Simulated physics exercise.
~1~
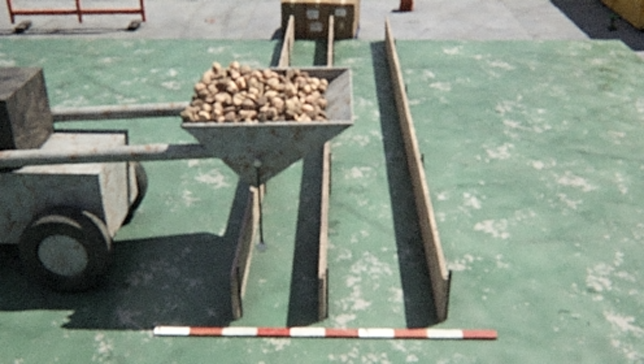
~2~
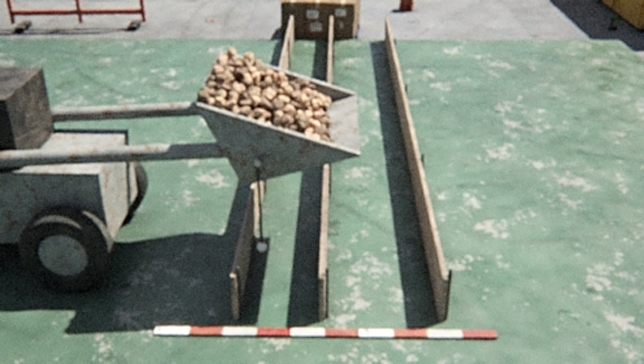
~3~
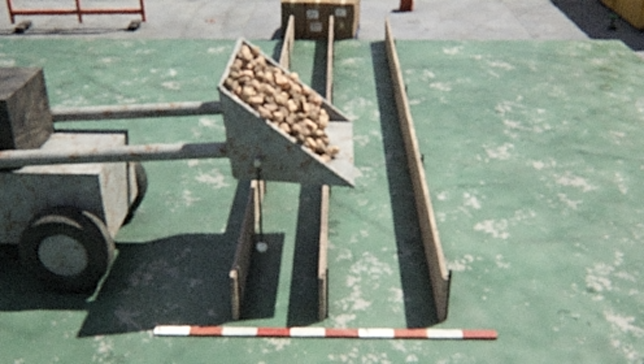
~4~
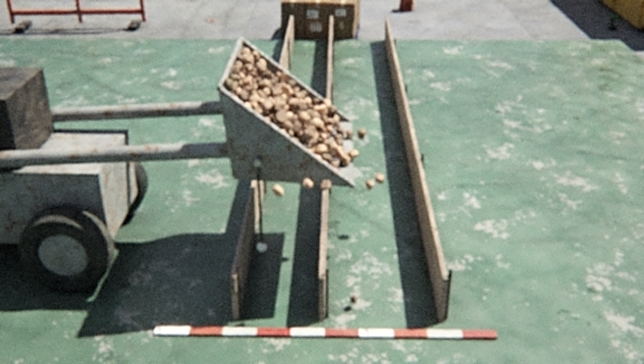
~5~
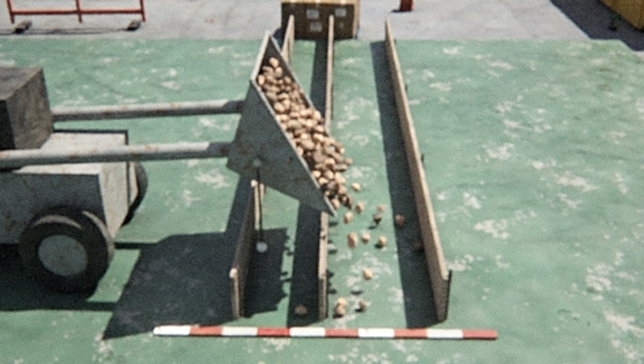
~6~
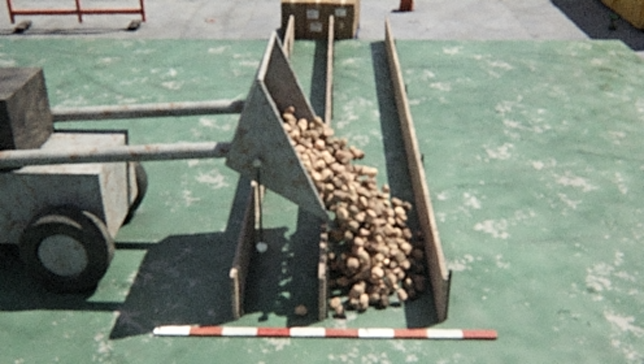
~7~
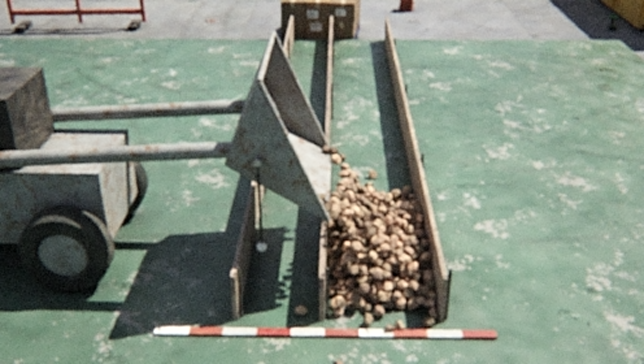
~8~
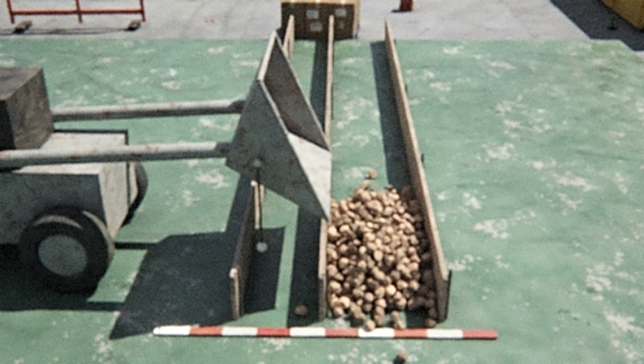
We see a loader on a green floor hold out a metal bucket of brownish stones, tip it to the right, pause briefly, then tip further, spilling the stones between the middle and right boards, where they settle in a heap while the emptied bucket stays tilted.
